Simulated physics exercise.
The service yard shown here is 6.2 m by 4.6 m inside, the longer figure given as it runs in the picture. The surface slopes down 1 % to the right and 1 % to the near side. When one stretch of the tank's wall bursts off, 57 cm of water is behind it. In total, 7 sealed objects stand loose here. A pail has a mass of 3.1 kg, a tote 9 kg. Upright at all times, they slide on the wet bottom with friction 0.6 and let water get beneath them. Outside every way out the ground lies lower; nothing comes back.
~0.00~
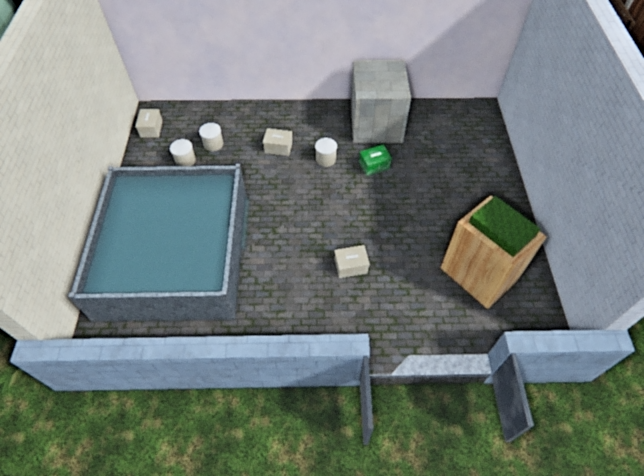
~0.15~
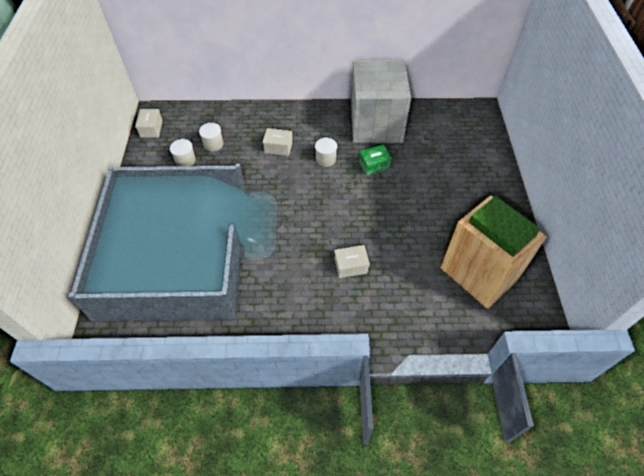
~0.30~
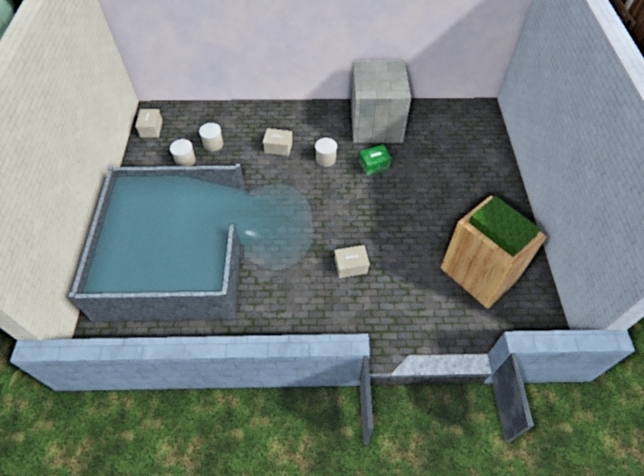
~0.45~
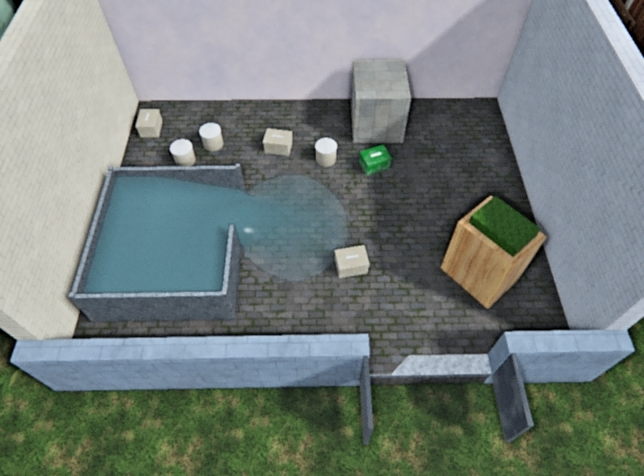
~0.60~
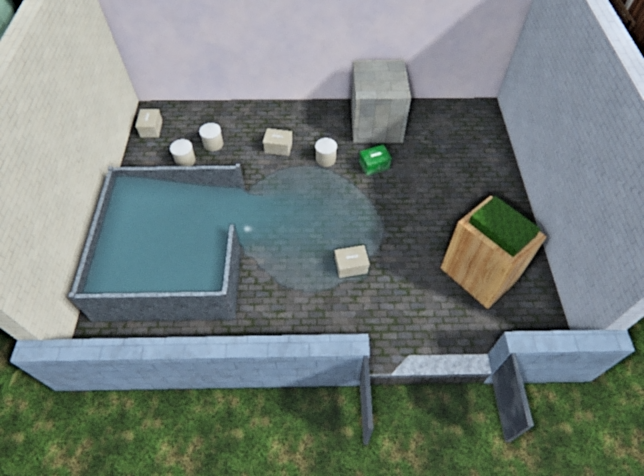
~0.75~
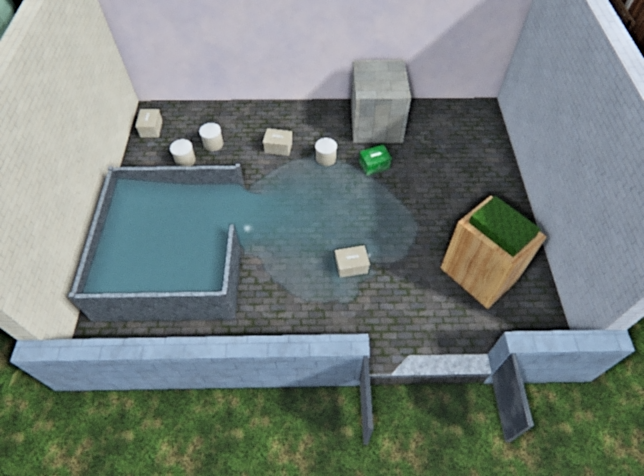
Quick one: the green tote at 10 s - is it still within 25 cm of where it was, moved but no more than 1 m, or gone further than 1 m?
Gone further than 1 m.
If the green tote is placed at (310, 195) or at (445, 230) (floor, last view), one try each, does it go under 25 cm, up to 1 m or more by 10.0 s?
Swept far; swept far.
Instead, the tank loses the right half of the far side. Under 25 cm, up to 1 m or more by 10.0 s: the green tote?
Outcome for the green tote: Modest displacement.
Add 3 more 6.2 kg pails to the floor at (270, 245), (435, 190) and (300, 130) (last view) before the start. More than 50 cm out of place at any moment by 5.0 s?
Lab note - in order: Above threshold / above threshold / below threshold.
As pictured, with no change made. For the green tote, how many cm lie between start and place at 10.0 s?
250 cm.
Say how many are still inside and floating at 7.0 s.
1.
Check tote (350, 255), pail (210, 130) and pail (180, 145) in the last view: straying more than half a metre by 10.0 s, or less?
In sequence - crossed the line; stayed below the line; stayed below the line.
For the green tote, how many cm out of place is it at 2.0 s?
120 cm or so by then.
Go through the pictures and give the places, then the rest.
In the first frame, the green tote at (376, 155) rests on the ground; water covers 3.2 m2; 0 of 7 have shifted.
In the second frame, the green tote at (376, 155), on the bottom; water covers 3.7 m2; 0 of 7 have shifted.
In the third frame, the green tote at (376, 155) rests on the ground; 4.4 m2 under water; 0 of 7 have shifted.
In the fourth frame, the green tote at (376, 155), on the bottom; water covers 5.3 m2; 0 of 7 have shifted.
In the fifth frame, the green tote at (376, 155) rests on the ground; 6.3 m2 under water; 0 of 7 have shifted.
In the sixth frame, the green tote at (376, 155) rests on the ground; 7.3 m2 under water; 0 of 7 have shifted.
After 2.0 s the green tote is near (459, 147), 1.3 m from its start, aground; 0 of 7 are out; 1 afloat.
After 4.5 s the green tote is near (453, 93), 1.9 m from its start, afloat; 0 of 7 are out; 1 afloat.
After 7.0 s the green tote is near (429, 149), 0.8 m from its start, afloat; 1 of 7 are out; 1 afloat.
After 10.0 s the green tote is near (521, 234), 2.4 m from its start, afloat; 1 of 7 are out; 1 afloat.
